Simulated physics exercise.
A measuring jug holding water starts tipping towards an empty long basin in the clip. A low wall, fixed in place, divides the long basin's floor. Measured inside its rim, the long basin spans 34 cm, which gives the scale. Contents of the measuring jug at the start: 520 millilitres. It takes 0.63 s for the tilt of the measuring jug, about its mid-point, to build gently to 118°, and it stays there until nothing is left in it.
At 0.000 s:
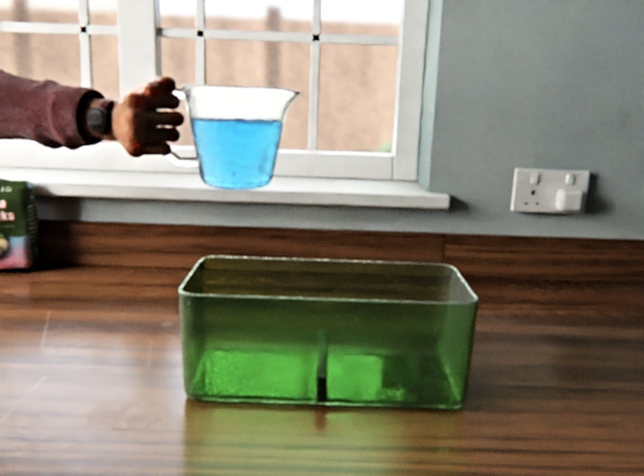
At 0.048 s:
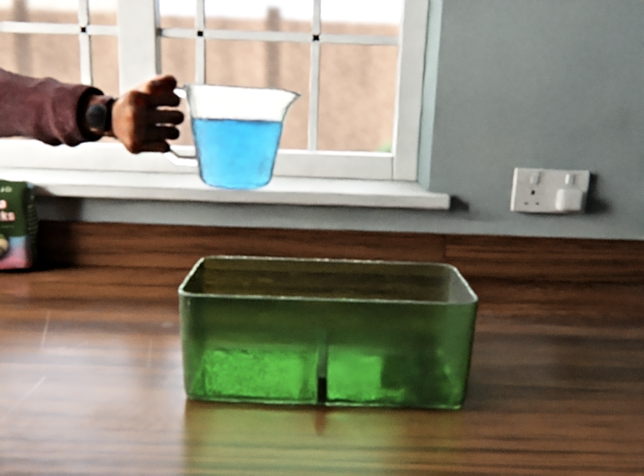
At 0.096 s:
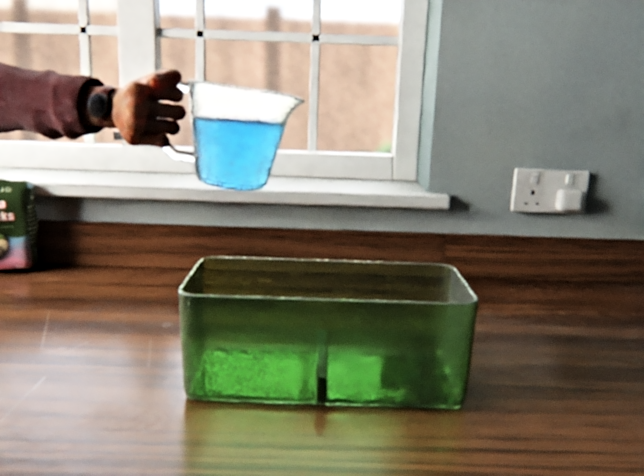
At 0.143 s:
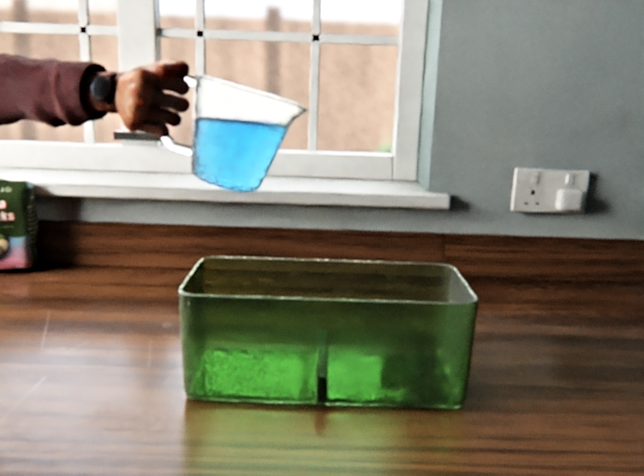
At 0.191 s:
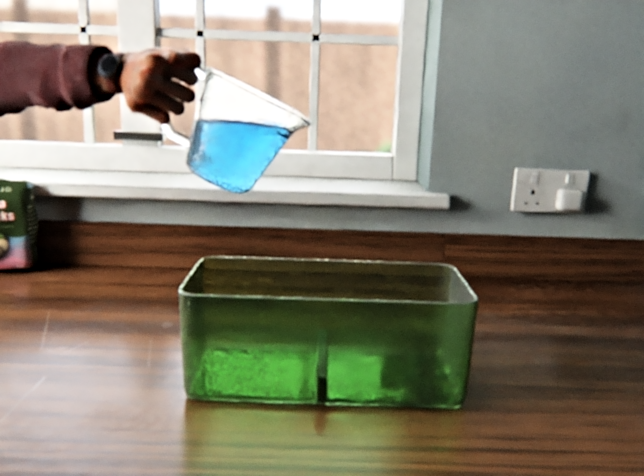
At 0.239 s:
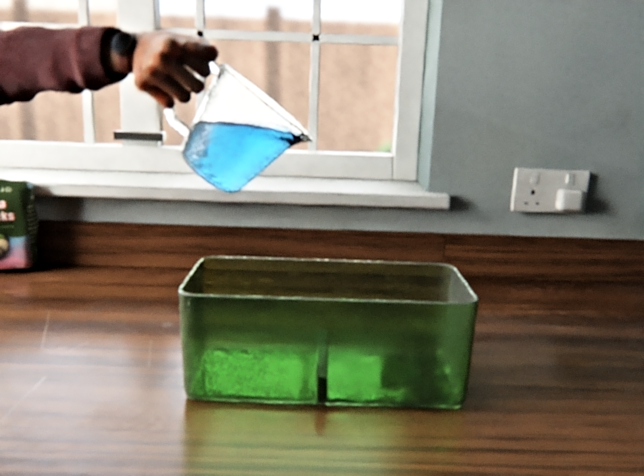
A measuring jug of blue water, held by a hand, tilts rightward above a green basin.
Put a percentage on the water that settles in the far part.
Roughly 59 per cent ends up there.
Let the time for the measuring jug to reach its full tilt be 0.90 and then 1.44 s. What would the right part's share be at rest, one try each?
In turn about 75 and 80 per cent.
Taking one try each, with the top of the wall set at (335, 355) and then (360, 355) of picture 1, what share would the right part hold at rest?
35 per cent first, 15 per cent second.
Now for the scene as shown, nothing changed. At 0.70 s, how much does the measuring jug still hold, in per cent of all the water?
Share remaining: Approx. 1 %.
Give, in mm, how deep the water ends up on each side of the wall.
On the left it stands about 8 mm, on the right about 12 mm.
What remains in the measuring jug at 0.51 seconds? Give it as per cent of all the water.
38 %.
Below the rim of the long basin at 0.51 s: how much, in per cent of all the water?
I'd estimate some 20 percent of the liquid.
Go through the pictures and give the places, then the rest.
In the first picture, it leans 0°; its right rim is at (301, 91); the water meets the walls at (193, 116) and (282, 120); the long basin's rim runs from (191, 275) to (465, 284); the wall's top is at (322, 352).
In the second picture, it leans 2°; its right rim is at (302, 93); the water meets the walls at (194, 116) and (282, 120).
In the third picture, it leans 7°; its right rim is at (305, 100); the water meets the walls at (196, 116) and (284, 121).
In the fourth picture, it leans 14°; its right rim is at (310, 109); the water meets the walls at (197, 116) and (287, 122).
In the fifth picture, it leans 25°; its right rim is at (313, 123); the water meets the walls at (199, 120) and (292, 125).
In the sixth picture, it leans 37°; its right rim is at (314, 140); the water meets the walls at (194, 125) and (301, 132).
By 0.51 s the tilt is 107° and 39 per cent is still to pour, 1 is left of the wall and 20 right of it.
By 0.70 s the tilt is 118° and 1 per cent is still to pour, 32 is left of the wall and 60 right of it.
By 0.91 s the tilt is 118° and 0 per cent is still to pour, 39 is left of the wall and 59 right of it.
By 1.13 s the tilt is 118° and 0 per cent is still to pour, 39 is left of the wall and 59 right of it.
At rest 39 per cent lies left of the wall, 59 right of it and 2 outside.
